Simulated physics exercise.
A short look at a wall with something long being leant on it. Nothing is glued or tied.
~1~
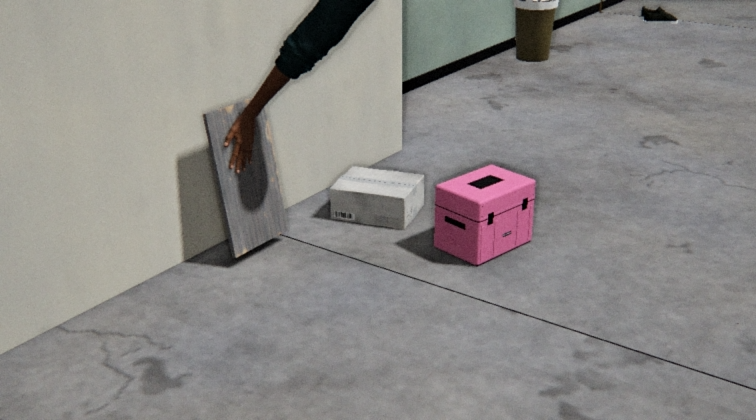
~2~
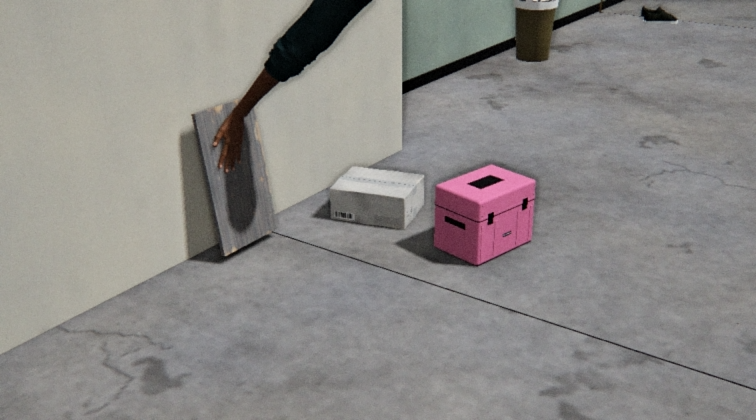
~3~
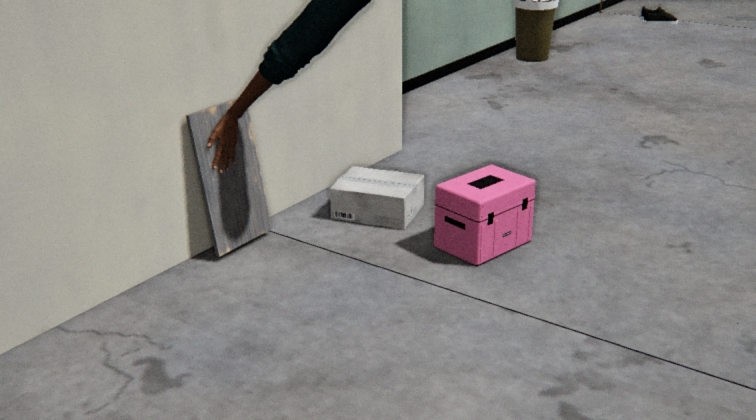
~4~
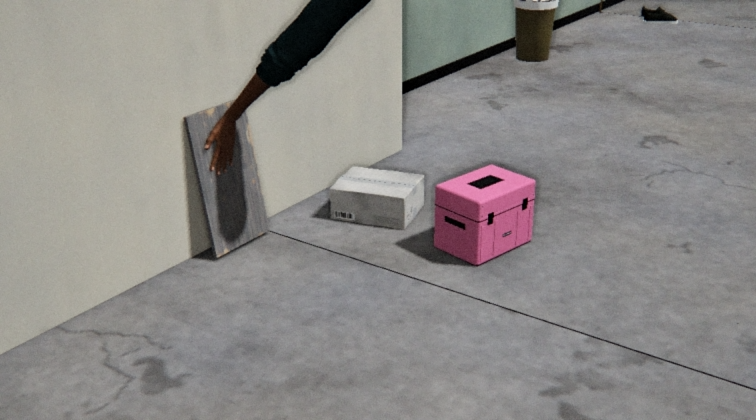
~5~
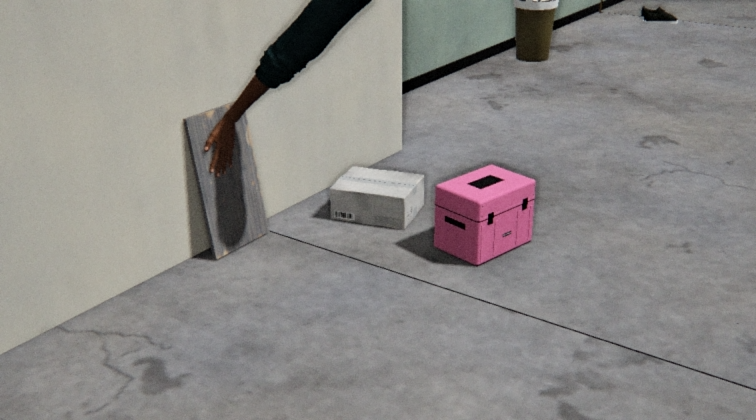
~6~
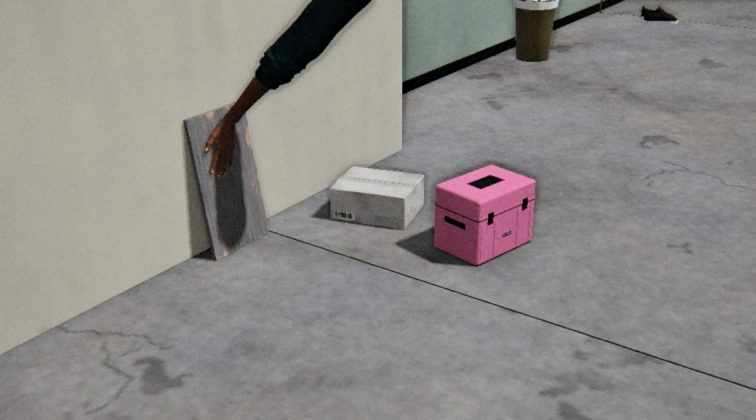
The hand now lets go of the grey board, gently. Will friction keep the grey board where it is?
The board holds.
Then, 0.20 s on from there, no change.
Then, 0.70 s on from there, grey board resting near (229, 180).
In the end, all 3 unmoved. At the end, from the last picture's camera, grey board near (229, 180). The board remains leaning.
